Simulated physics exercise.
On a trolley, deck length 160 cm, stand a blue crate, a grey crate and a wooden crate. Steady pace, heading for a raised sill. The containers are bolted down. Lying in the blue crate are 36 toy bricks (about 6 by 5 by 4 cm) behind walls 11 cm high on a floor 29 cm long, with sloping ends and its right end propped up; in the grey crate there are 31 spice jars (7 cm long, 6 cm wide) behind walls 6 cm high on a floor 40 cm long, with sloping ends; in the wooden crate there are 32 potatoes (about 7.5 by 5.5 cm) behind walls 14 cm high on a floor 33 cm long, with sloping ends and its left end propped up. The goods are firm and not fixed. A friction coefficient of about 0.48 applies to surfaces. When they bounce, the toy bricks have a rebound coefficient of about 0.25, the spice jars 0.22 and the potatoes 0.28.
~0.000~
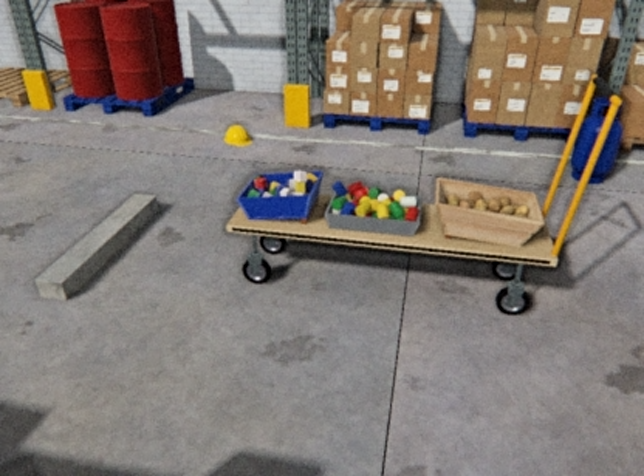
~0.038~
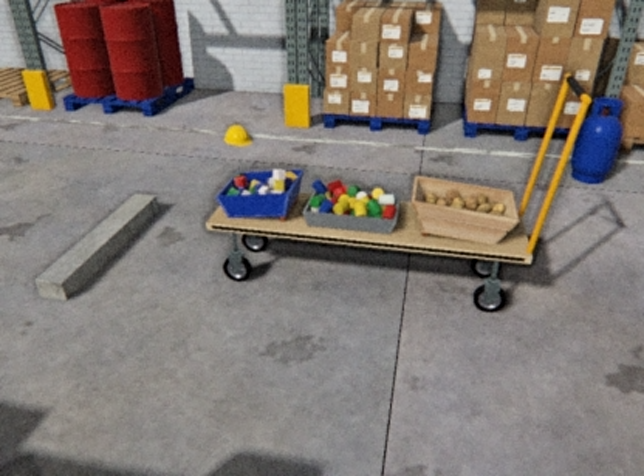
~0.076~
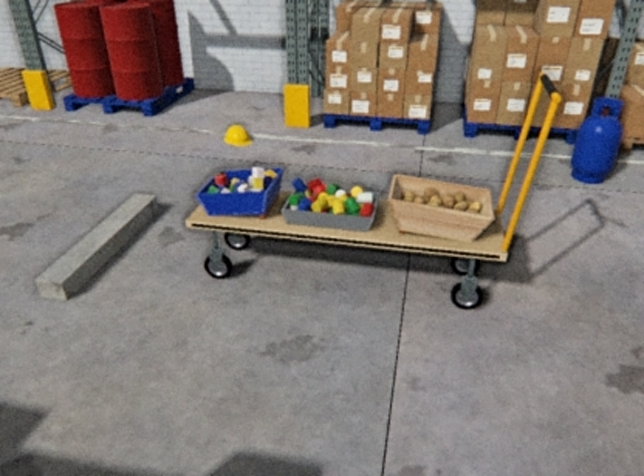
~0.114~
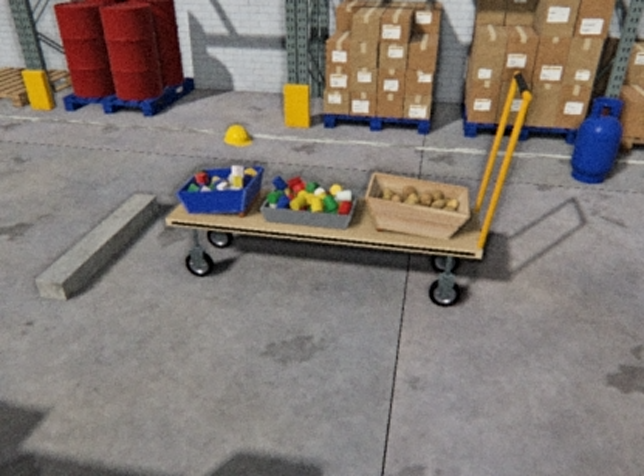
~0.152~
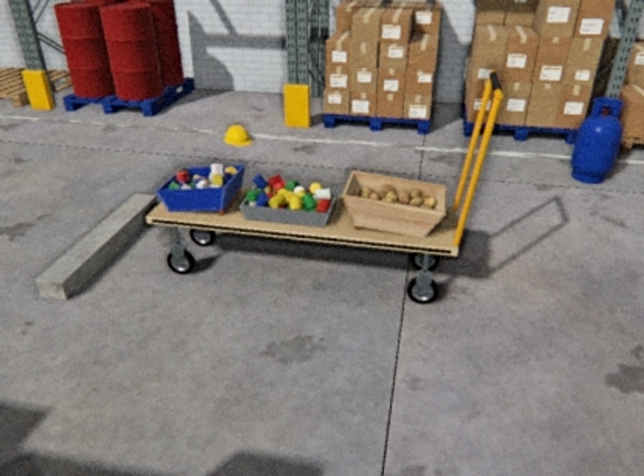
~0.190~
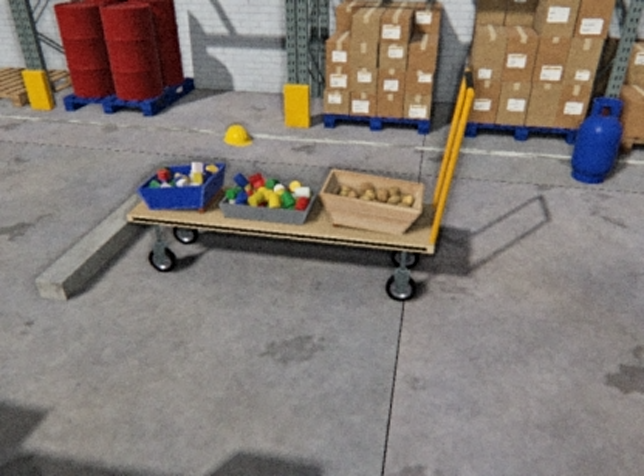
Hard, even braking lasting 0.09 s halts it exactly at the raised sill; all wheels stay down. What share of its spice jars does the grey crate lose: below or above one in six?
The dropped share sits above one sixth.
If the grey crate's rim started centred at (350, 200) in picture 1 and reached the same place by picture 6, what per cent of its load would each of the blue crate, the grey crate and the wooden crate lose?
Under that change it'd be blue crate at 10, grey crate at 30 and wooden crate at 0 percent.
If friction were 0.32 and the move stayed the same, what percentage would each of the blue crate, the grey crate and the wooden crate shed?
In that setup blue crate sheds 20 percent, grey crate sheds 40 percent, and wooden crate sheds 0 percent.
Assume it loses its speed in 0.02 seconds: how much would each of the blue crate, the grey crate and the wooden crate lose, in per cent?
In that case blue crate 30, grey crate 40 and wooden crate 10 per cent.
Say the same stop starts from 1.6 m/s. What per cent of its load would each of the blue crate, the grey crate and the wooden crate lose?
Then the blue crate sheds 10 per cent of its load, the grey crate 10 per cent, and the wooden crate 0 per cent.
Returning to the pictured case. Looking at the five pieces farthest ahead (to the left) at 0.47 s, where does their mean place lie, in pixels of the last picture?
Mean place: Roughly (80, 157).
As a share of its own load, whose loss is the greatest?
That would be the grey crate.
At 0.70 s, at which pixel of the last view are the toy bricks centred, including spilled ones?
Around (115, 186) in pixels.
After 0.25 s, the brake bites.
After 0.35 s, 1 of 36 out of the blue crate, 3 of 31 out of the grey crate and 0 of 32 out of the wooden crate.
After 0.47 s, 4 of 36 out of the blue crate, 7 of 31 out of the grey crate and 0 of 32 out of the wooden crate.
After 0.70 s, 9 of 36 out of the blue crate, 10 of 31 out of the grey crate and 1 of 32 out of the wooden crate.
Final count (at 1.20 s), 9 of 36 out of the blue crate, 11 of 31 out of the grey crate and 1 of 32 out of the wooden crate. Asked share, 11 of 31, 35 per cent.
